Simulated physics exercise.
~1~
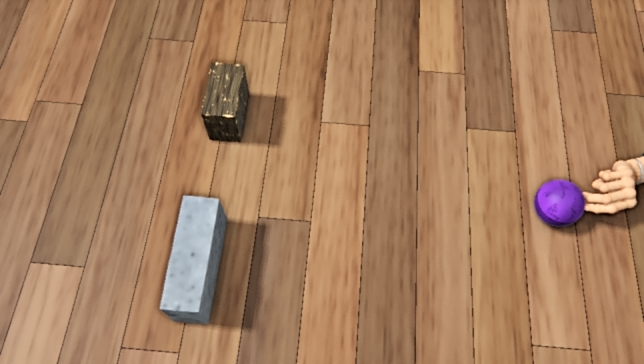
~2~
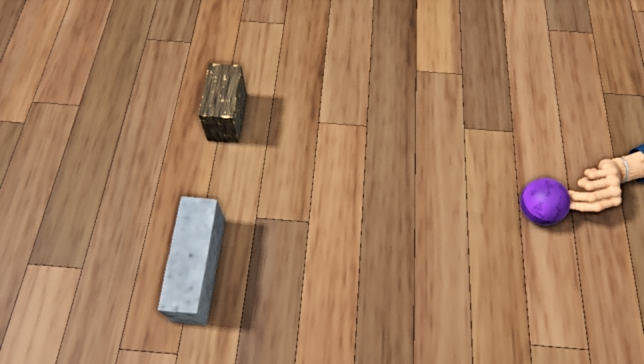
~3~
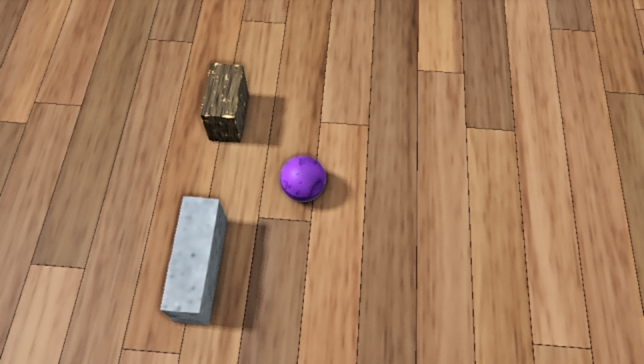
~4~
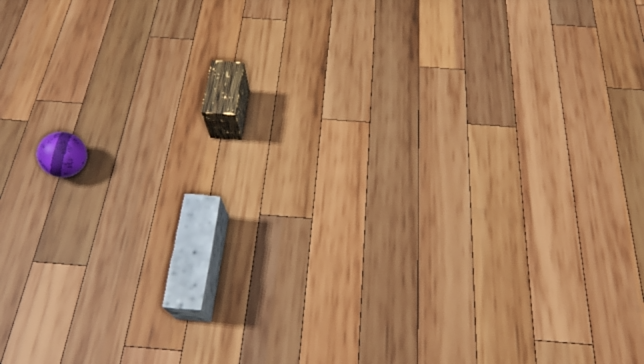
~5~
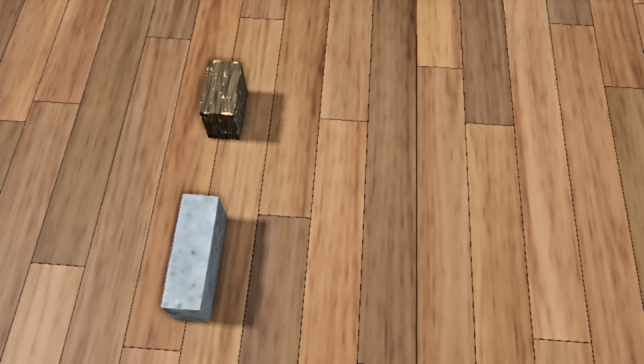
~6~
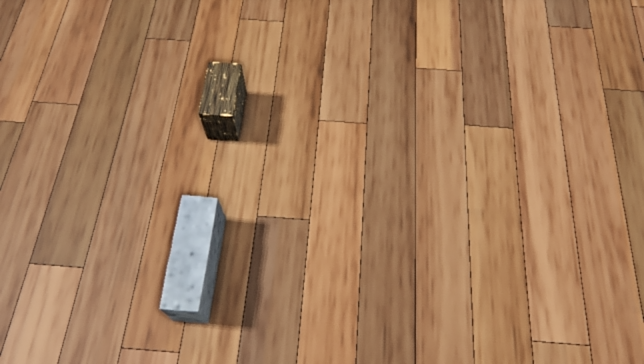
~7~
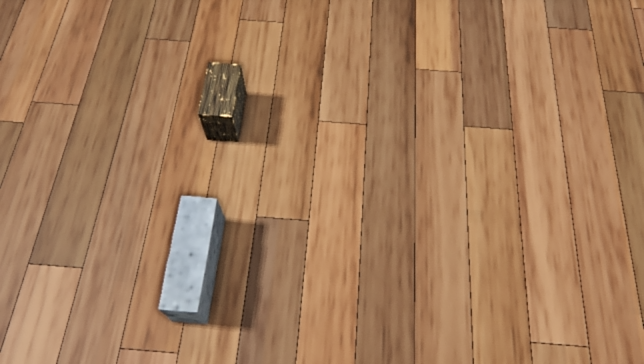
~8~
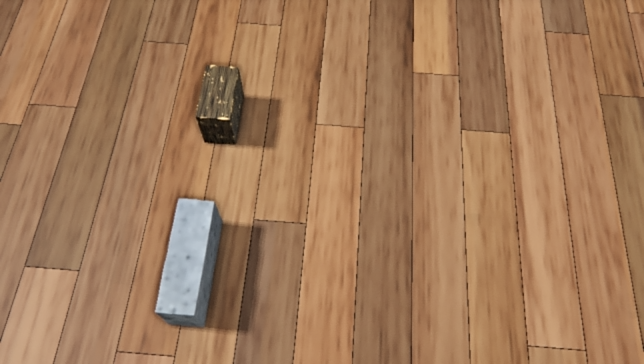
A purple ball leaves a hand, rolls left between two blocks, and exits the view.
